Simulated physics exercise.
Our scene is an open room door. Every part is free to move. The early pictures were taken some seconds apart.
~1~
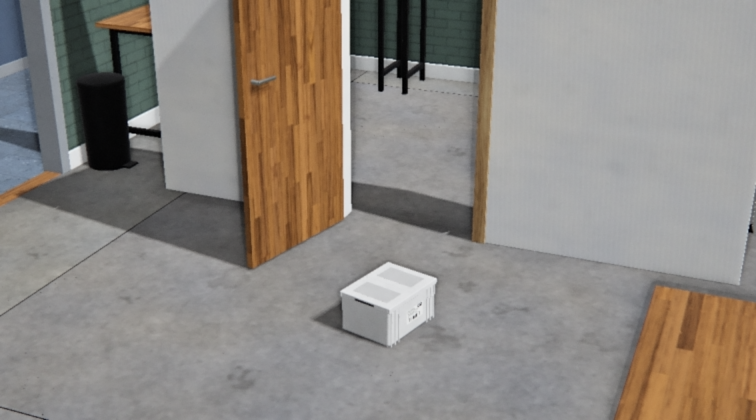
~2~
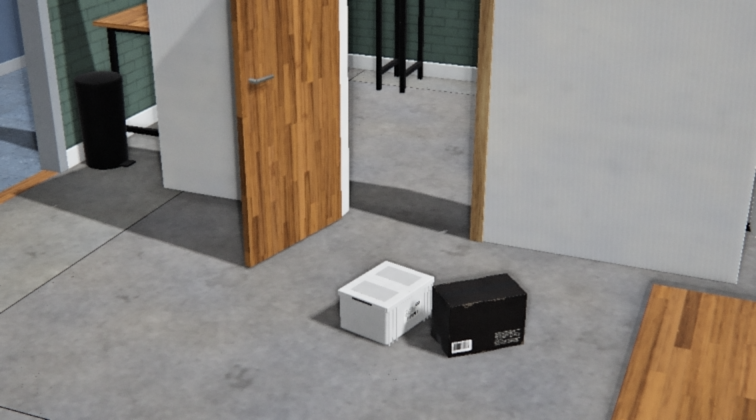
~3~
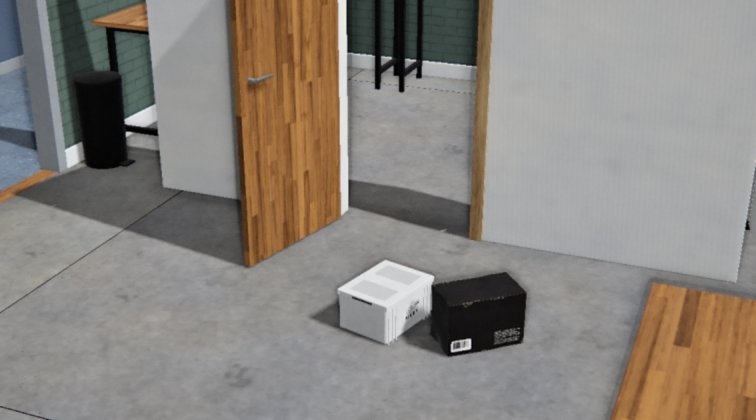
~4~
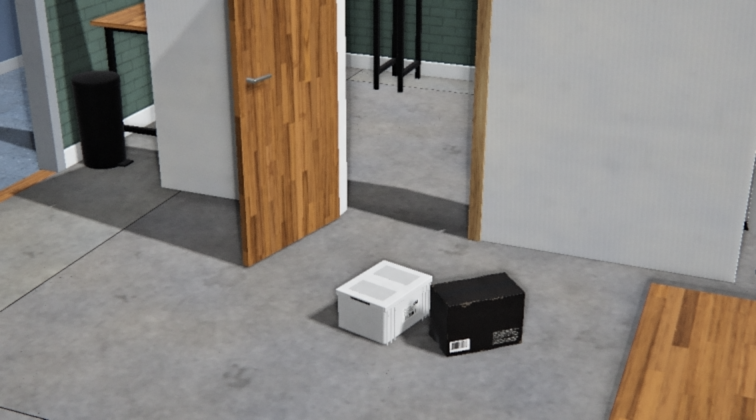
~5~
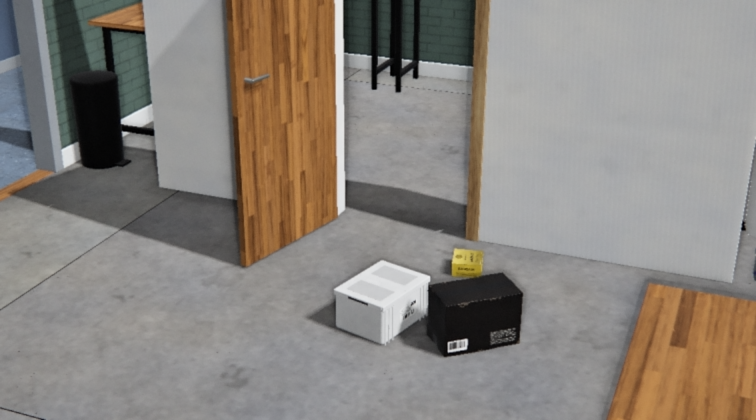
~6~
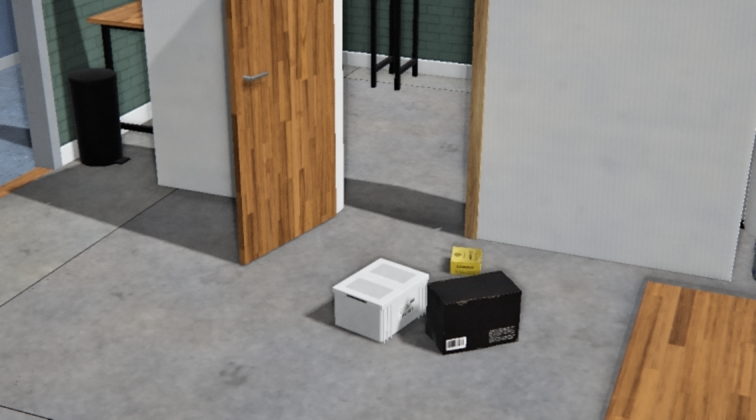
By an open wooden door, a black box and then a yellow box join a white tote.
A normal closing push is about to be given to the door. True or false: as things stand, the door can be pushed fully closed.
True.
Then, 0.60 s on from there, open by 78°.
Then, 0.90 s on from there, open by 52°.
Then, 1.30 s on from there, open by 11°.
In the end, open by 0°; all 3 unmoved. At the end, from the last picture's camera, yellow box near (466, 261).
